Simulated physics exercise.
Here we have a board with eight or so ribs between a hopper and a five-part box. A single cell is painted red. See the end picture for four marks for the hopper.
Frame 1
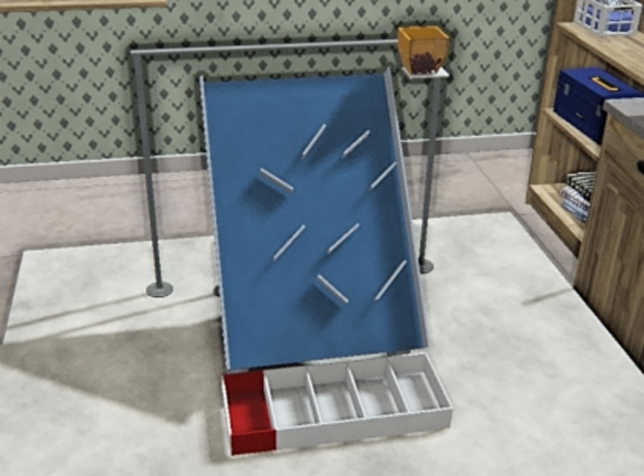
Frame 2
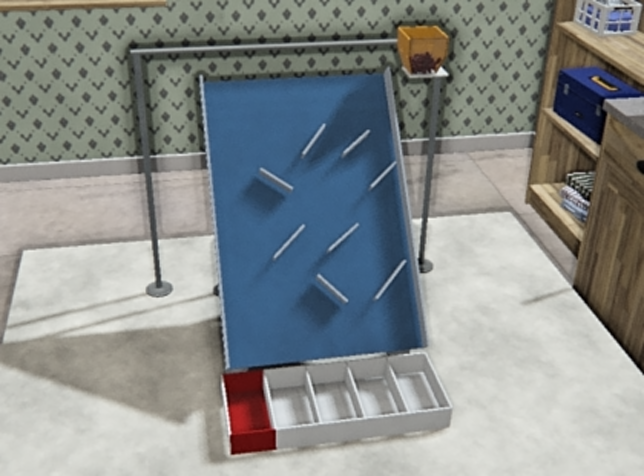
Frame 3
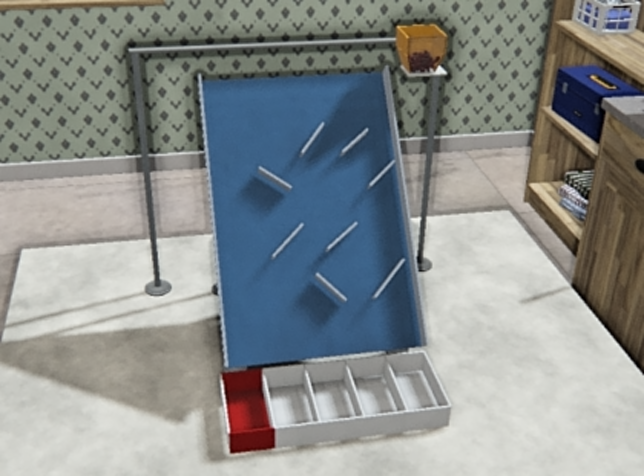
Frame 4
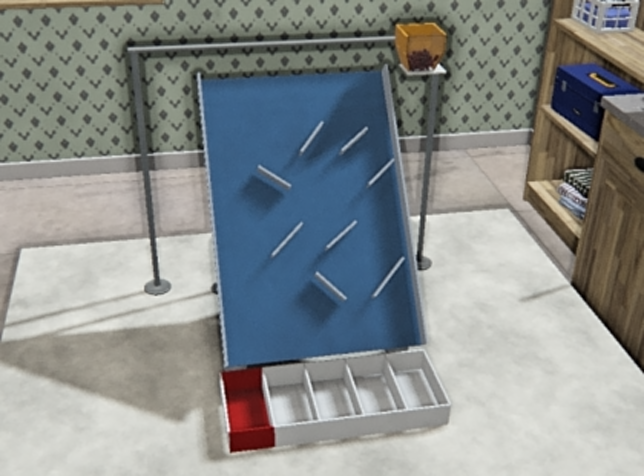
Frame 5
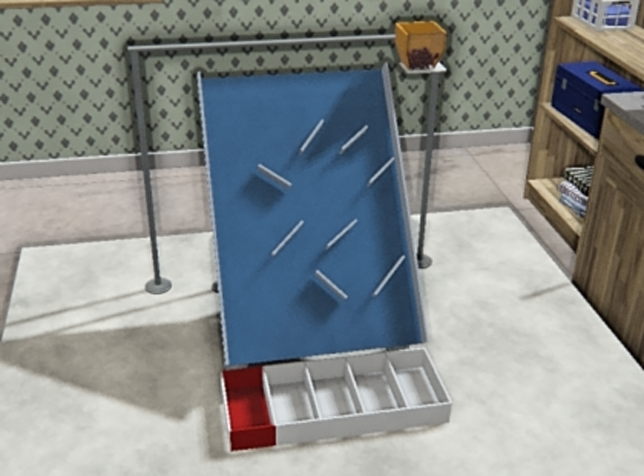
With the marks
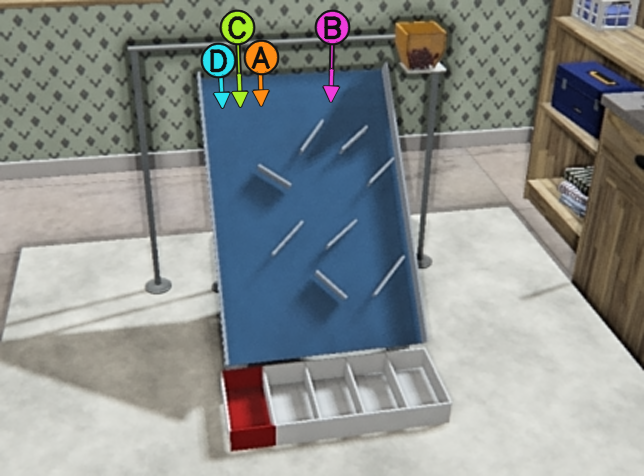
We see a tilted blue board with several pale ribs below a small orange hopper holding dark pieces at the upper right, and a five-part box with its leftmost cell red at the base; nothing visibly moves.
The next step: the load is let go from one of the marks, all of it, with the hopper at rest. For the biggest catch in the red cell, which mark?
Choose D.
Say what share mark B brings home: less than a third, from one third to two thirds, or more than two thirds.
Less than a third.
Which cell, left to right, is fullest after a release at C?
The first.
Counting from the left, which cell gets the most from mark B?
It is the second one.
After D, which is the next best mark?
Mark C.
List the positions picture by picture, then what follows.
Hopper at (421, 66), kidney beans, door shut, in the first picture.
Ribs (303, 154) to (325, 124), (344, 153) to (369, 130), (261, 168) to (293, 188), in the second picture.
Ribs (370, 185) to (395, 160), (273, 256) to (303, 224), (328, 248) to (357, 223), in the third picture.
Ribs (316, 272) to (346, 299), (375, 296) to (404, 258), in the fourth picture.
Red cell at (253, 437), number 1 of 5 from the left, in the fifth picture.
On the marked copy, mark A meets the board at (261, 100); mark B meets the board at (331, 96); mark C meets the board at (240, 101); mark D meets the board at (222, 102).
For mark A, about a quarter in the red cell, about two thirds in other cells, a stray few held on the board, a small part outside the box.
For mark B, about a quarter in the red cell, most in other cells, a stray few held on the board.
For mark C, about half in the red cell, about a third in other cells, a small part outside the box.
For mark D, about two thirds in the red cell, about a quarter in other cells, a small part outside the box.
